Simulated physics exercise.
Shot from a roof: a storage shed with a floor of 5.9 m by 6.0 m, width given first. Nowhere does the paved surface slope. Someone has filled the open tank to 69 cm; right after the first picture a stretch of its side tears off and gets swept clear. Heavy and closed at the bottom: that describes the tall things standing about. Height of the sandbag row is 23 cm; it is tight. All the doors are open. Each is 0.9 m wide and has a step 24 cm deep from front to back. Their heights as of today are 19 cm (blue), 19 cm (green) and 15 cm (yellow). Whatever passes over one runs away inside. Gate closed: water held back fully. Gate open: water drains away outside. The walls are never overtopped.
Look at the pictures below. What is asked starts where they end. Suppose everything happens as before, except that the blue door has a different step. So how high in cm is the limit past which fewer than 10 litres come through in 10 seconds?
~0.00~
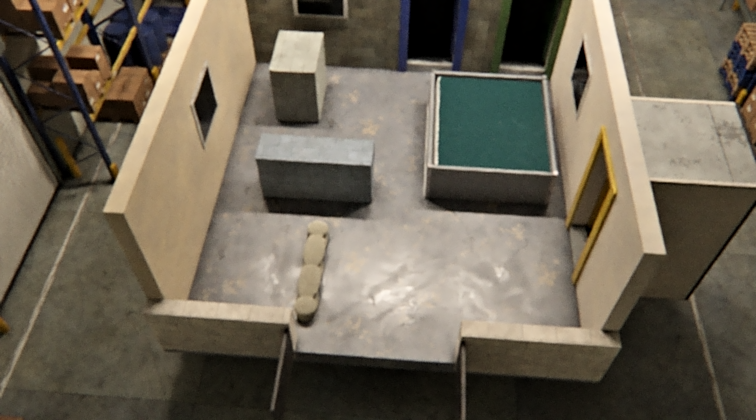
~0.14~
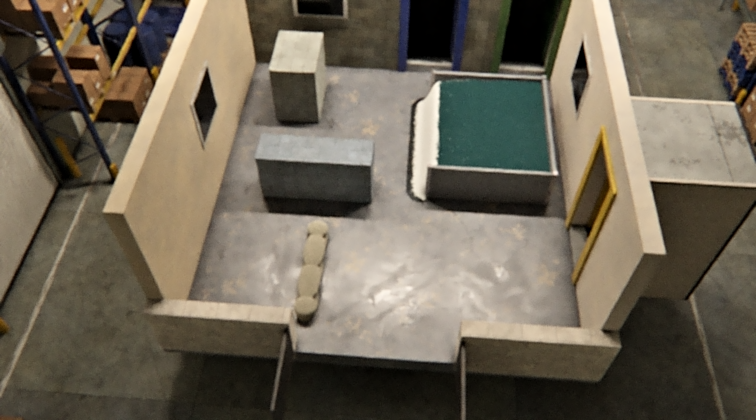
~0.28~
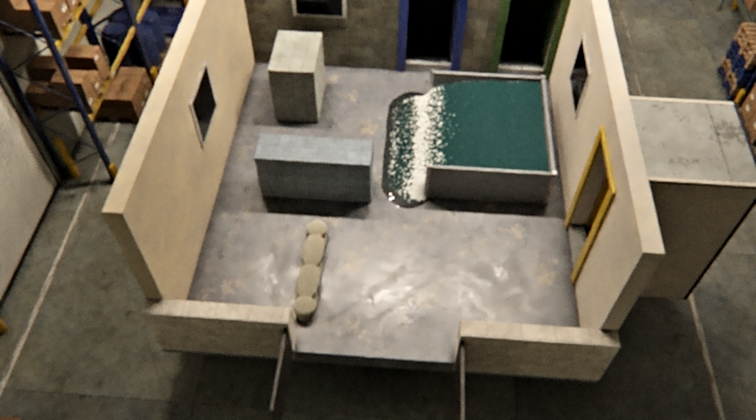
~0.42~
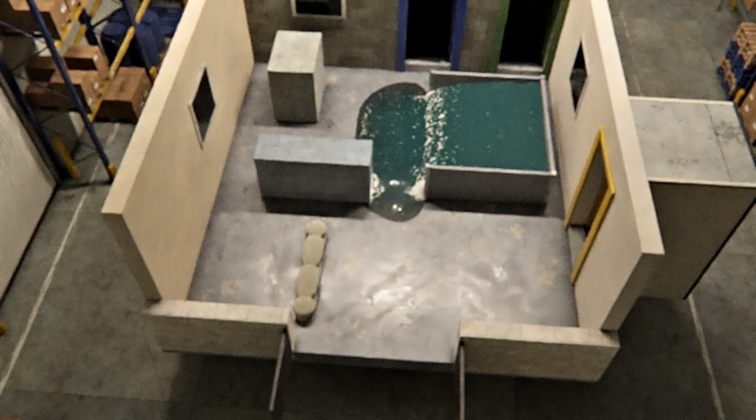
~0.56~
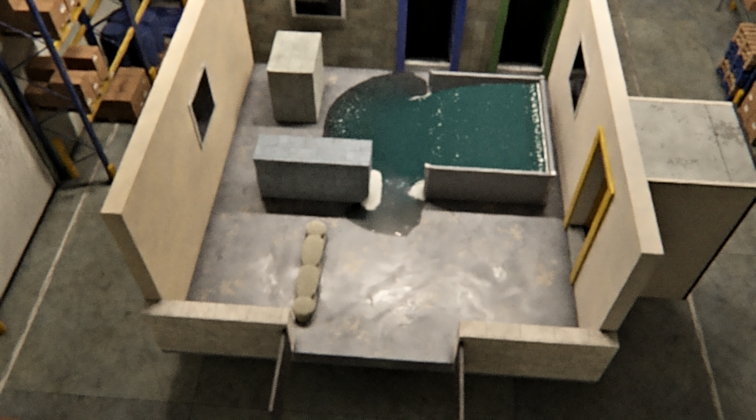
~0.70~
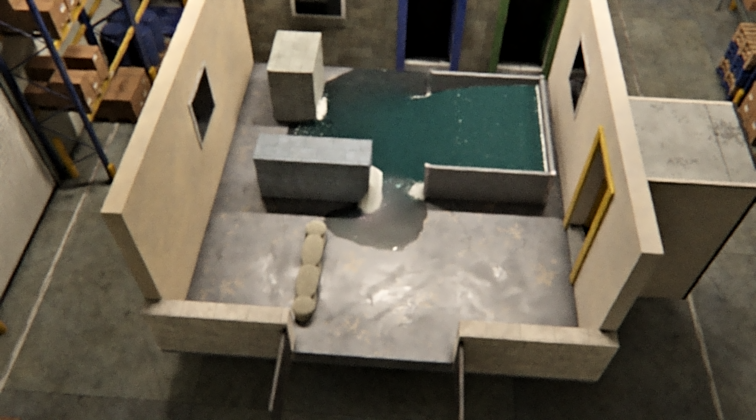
The limit is about 10.5 cm.
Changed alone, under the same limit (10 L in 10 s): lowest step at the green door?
Roughly 18 cm at green.
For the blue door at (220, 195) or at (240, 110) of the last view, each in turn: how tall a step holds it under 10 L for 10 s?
Around 20 and 28 cm respectively.
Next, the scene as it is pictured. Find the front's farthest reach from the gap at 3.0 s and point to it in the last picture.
Pixel: About (178, 328).
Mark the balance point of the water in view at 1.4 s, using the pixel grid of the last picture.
My guess is close to (412, 146).
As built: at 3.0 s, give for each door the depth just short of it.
Before blue it's 9 cm, before green 0 cm, before yellow 0 cm.
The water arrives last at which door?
It's the yellow one.
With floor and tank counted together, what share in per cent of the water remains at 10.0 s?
Around 84 in a hundred parts remain.
After 1.4 s water covers 40 % of the floor, deepest (46 cm) near (232, 142); 3 cm at the blue door, 0 litres in over its 19 cm step.
After 3.0 s water covers 70 % of the floor, deepest (40 cm) near (249, 82); 9 cm at the blue door, 0 litres in over its 19 cm step.
After 10.0 s water covers 95 % of the floor, deepest (14 cm) near (478, 82); 10 cm at the blue door, 0 litres in over its 19 cm step.
At the blue door as built, the water arrived by 0.8 s and peaked near 13 cm at 8.8 s.
Run again over the same 10 s with other heights there, 14 litres in over 9.5 cm, 3 litres over 12.5 cm. The limit of 10 litres is kept from about 10.5 cm up.
